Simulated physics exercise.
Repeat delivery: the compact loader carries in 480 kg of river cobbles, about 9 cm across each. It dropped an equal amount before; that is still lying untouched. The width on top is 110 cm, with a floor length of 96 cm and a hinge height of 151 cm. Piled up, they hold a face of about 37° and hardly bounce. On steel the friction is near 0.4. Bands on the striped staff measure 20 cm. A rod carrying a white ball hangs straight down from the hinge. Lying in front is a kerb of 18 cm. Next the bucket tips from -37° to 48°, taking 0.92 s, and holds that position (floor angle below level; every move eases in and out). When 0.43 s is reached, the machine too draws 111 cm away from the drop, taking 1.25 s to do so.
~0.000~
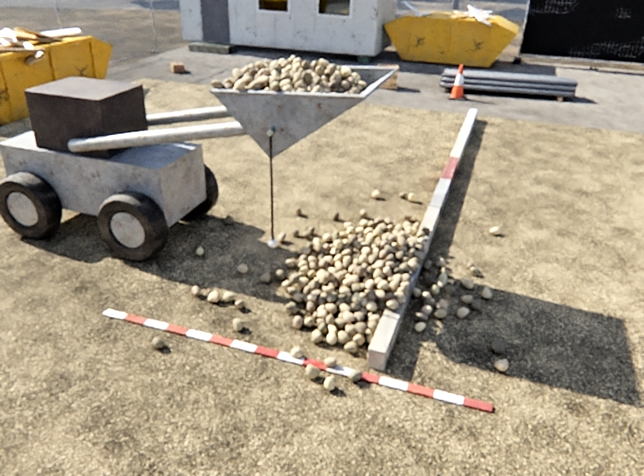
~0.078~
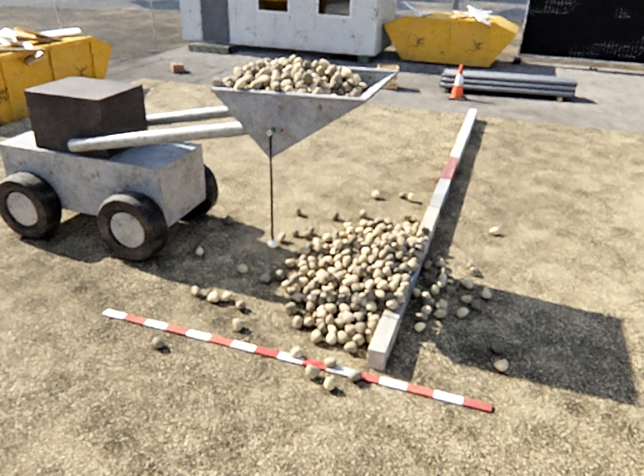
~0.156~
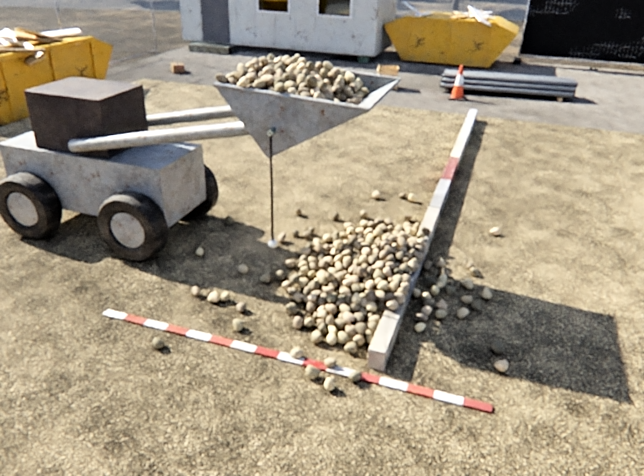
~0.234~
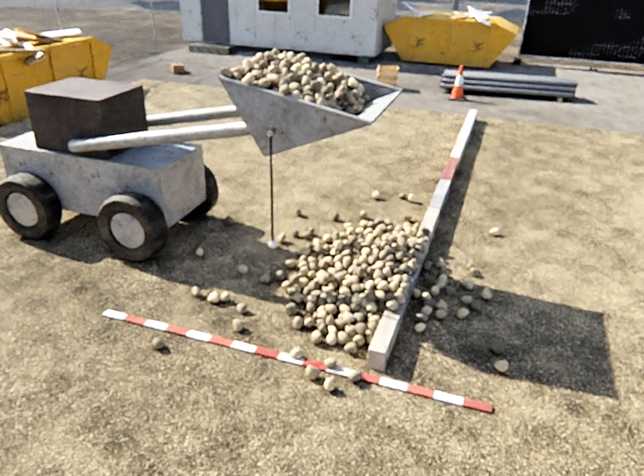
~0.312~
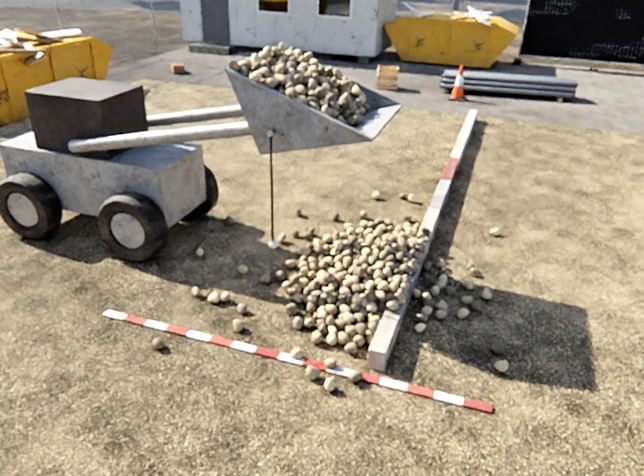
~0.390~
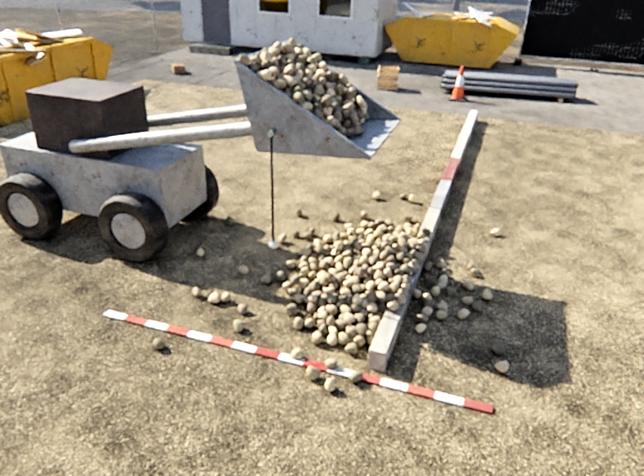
On a sunlit gravelly yard, a small loader stood still with its raised bucket full of rounded stones above an earlier pile by a kerb, and the bucket gradually tilted its front edge downward.
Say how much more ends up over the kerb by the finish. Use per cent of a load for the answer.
Some 2 per cent is added.
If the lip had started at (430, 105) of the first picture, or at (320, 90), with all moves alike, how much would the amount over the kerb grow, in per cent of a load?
Roughly 25 and 0 per cent, in that order.
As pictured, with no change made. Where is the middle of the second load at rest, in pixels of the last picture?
Around (325, 257) in the last picture.
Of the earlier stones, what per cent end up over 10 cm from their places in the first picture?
About 10 %.
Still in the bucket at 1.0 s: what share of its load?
Around 15 per cent of the load is still inside.
After 0.7 s the floor is at 35°; in per cent of one load, 96 in the bucket, 99 on this side of the kerb, 6 over the kerb; the foremost stones are at (483, 300).
After 1.0 s the floor is at 48°; in per cent of one load, 15 in the bucket, 181 on this side of the kerb, 6 over the kerb; the foremost stones are at (483, 300).
After 2.1 s the floor is at 48°; in per cent of one load, 0 in the bucket, 193 on this side of the kerb, 7 over the kerb; the foremost stones are at (488, 290).
After 4.8 s the floor is at 48°; in per cent of one load, 0 in the bucket, 193 on this side of the kerb, 7 over the kerb; the foremost stones are at (488, 290). Net gain over the kerb, 2.
